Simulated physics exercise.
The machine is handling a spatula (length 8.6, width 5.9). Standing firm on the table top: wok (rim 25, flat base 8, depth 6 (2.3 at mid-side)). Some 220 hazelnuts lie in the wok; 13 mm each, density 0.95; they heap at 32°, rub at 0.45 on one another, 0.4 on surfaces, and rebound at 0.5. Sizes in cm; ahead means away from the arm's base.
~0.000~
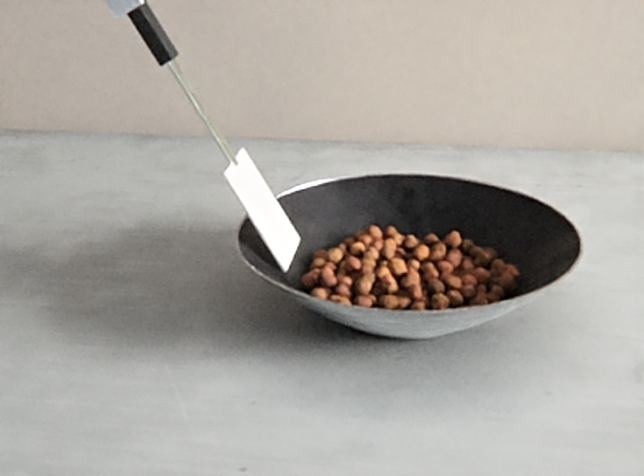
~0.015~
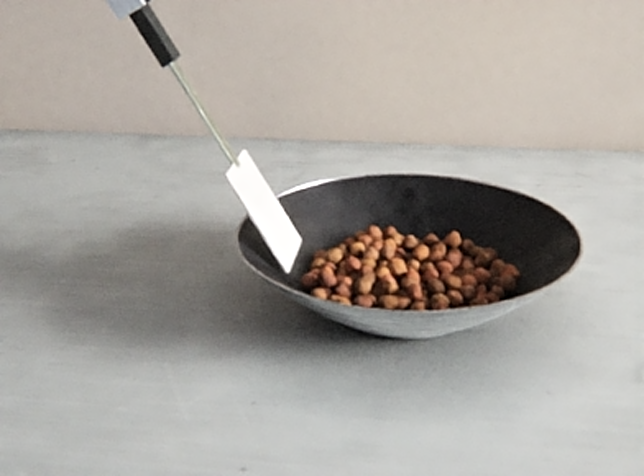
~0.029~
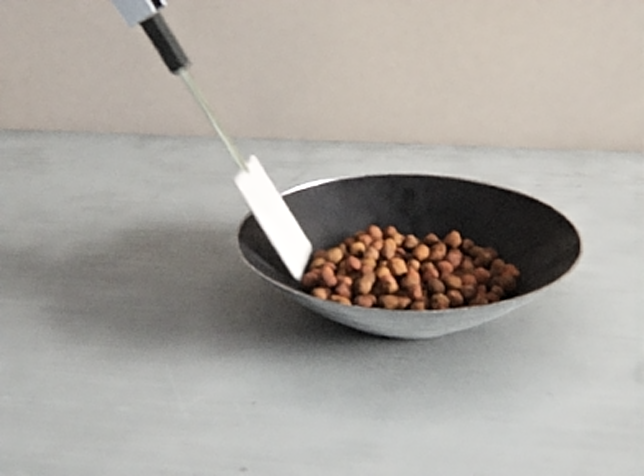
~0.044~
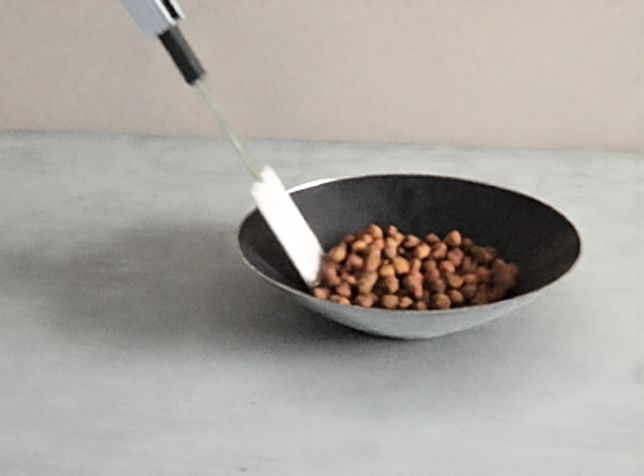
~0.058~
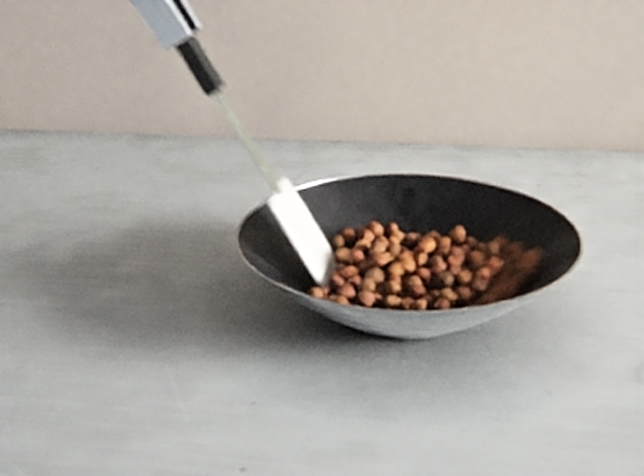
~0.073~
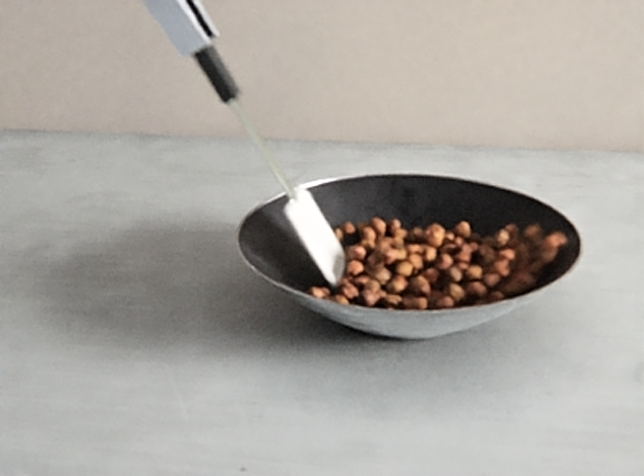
A white spatula held by a machine slid down and to the right into a dark wok of brown hazelnuts, pushing the heap so that some shifted toward the right side of the wok.
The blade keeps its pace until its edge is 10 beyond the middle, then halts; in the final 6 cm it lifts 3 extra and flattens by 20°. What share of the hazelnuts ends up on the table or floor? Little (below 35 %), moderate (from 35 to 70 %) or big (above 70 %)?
Share on the table or floor: Moderate (from 35 to 70 %).
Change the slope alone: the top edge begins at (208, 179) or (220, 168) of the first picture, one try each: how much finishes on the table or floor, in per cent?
About 40 and 45 per cent.
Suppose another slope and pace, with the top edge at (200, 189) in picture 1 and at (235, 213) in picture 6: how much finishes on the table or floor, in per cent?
Some 25 per cent.
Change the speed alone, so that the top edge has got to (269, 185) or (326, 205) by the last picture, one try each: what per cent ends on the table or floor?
About 30 and 55 per cent.
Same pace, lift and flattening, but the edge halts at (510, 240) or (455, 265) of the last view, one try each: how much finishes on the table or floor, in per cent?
About 30 and 10 per cent.
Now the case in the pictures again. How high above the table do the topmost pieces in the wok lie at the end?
Roughly 4.5 cm.
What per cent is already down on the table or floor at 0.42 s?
About 30 per cent.
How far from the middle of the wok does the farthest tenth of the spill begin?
Roughly 55 cm.
After 0.13 s, sloping 60°, highest piece 9 above the table; 214 in the wok, 8 on the blade or in flight.
After 0.19 s, sloping 54°, highest piece 10 above the table; 206 in the wok, 16 on the blade or in flight.
After 0.42 s, sloping 40°, highest piece 10 above the table; 128 in the wok, 64 on the table or floor, 30 on the blade or in flight.
After 1.47 s, sloping 40°, highest piece 4 above the table; 127 in the wok, 95 on the table or floor.
In the end, 127 in the wok, 95 on the table or floor. That is 43 % on the table or floor.
